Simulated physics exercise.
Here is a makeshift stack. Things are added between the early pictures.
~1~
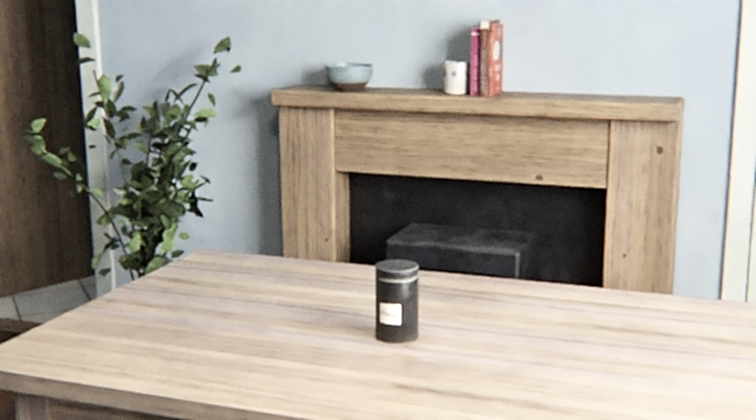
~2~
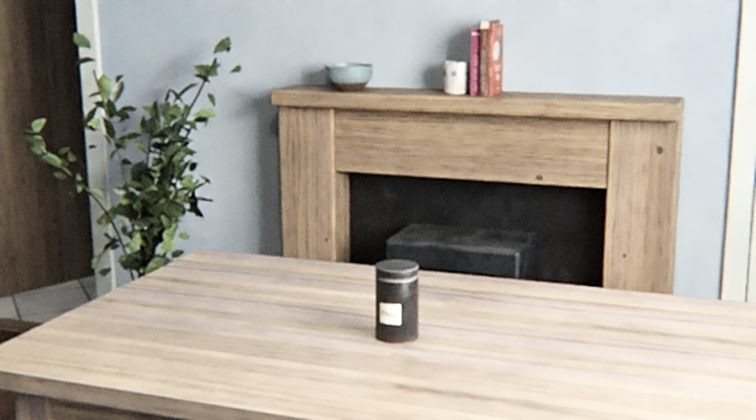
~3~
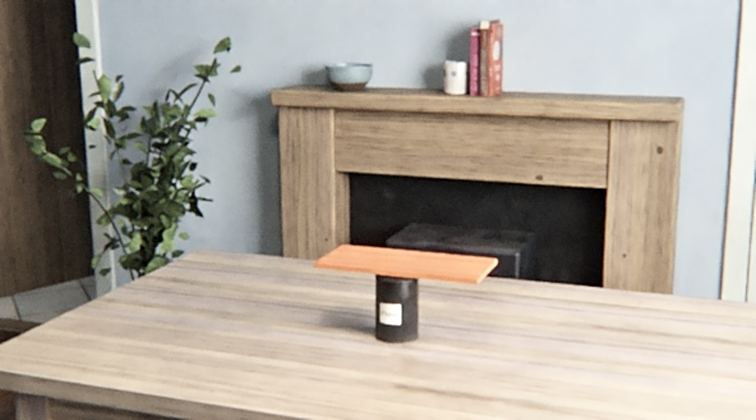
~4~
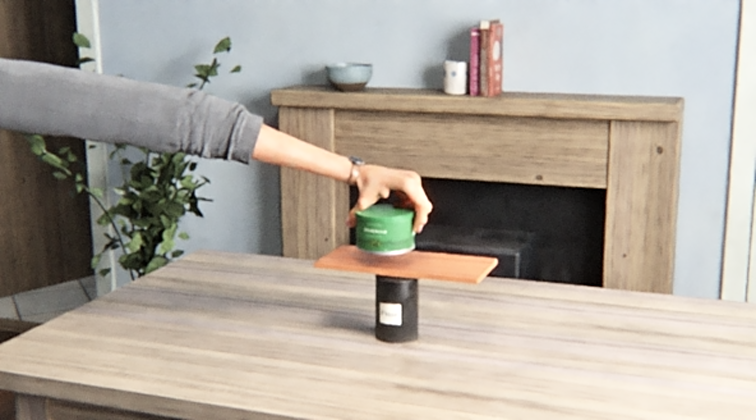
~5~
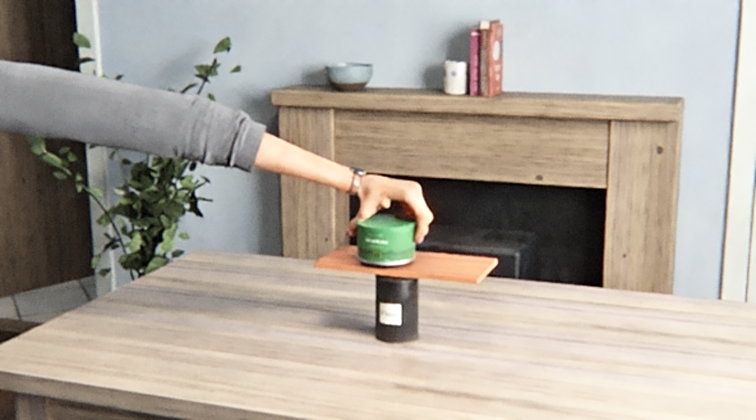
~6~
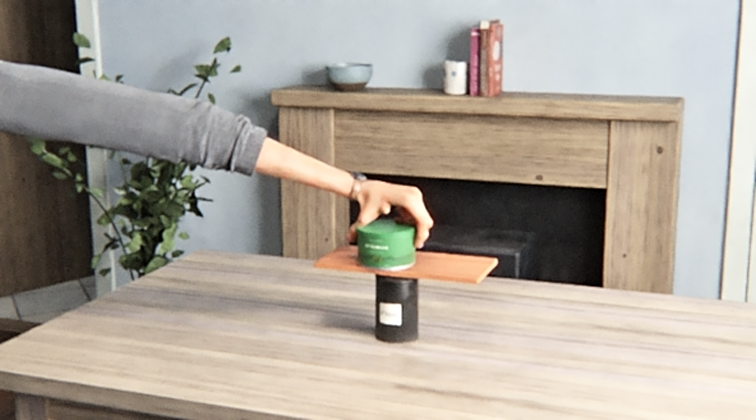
The video shows a dark jar on a wooden table, then an orange board lying across its top. A hand reaching in from the left lowers a green tub onto the board and keeps hold of it.
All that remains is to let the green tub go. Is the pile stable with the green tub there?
Outcome: The stack keeps its balance.
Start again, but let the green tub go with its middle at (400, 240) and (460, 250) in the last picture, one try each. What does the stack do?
First, it holds; second, it loses its balance.
Then, 0.60 s after the last picture, things are still on the move.
Then, 1.40 s after the last picture, nothing has stirred.
Then, 2.10 s after the last picture, green tub resting near (386, 245).
At rest, all 3 in place. Seen from the same camera at the end, green tub near (386, 245). The stack holds.
